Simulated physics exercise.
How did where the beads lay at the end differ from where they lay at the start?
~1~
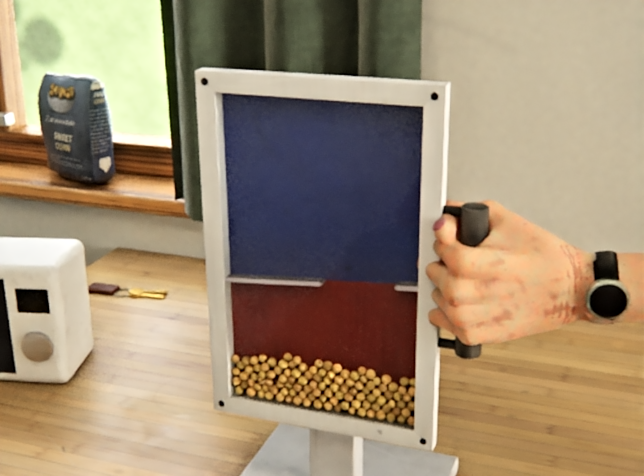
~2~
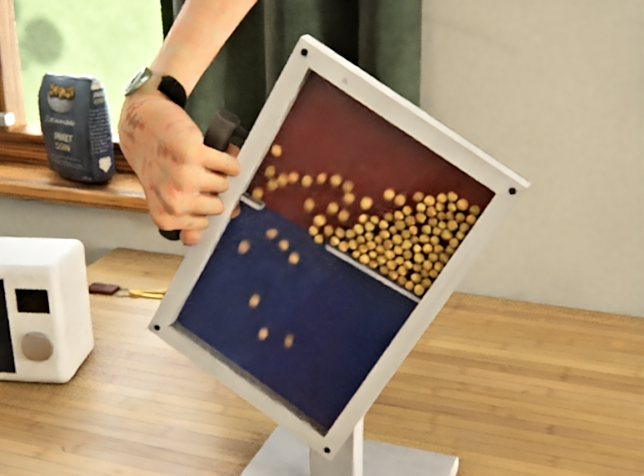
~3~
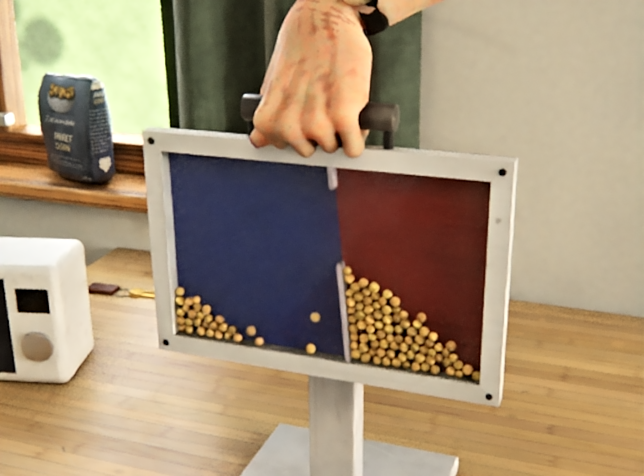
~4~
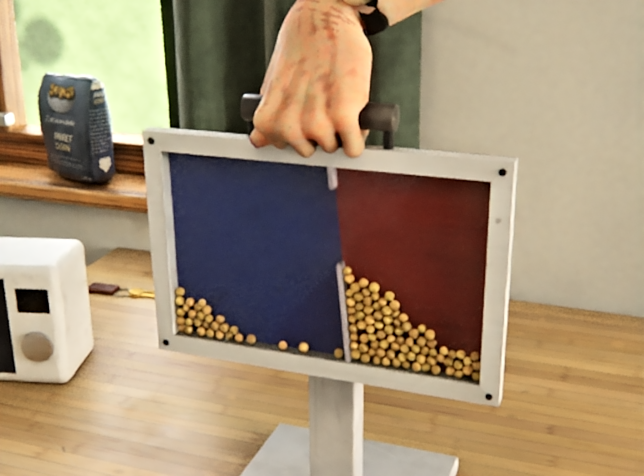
At the start the beads all lay low in the red chamber at the bottom of the tall case. At the end they rested higher up in view, along the lower edge of the sideways case, mostly in red with a smaller heap in blue.
A hand turned an upright case of pale wooden beads anticlockwise until the red chamber was on top and some beads fell into the blue one, then swung it partway back, leaving it sideways with most beads still in red on the right.
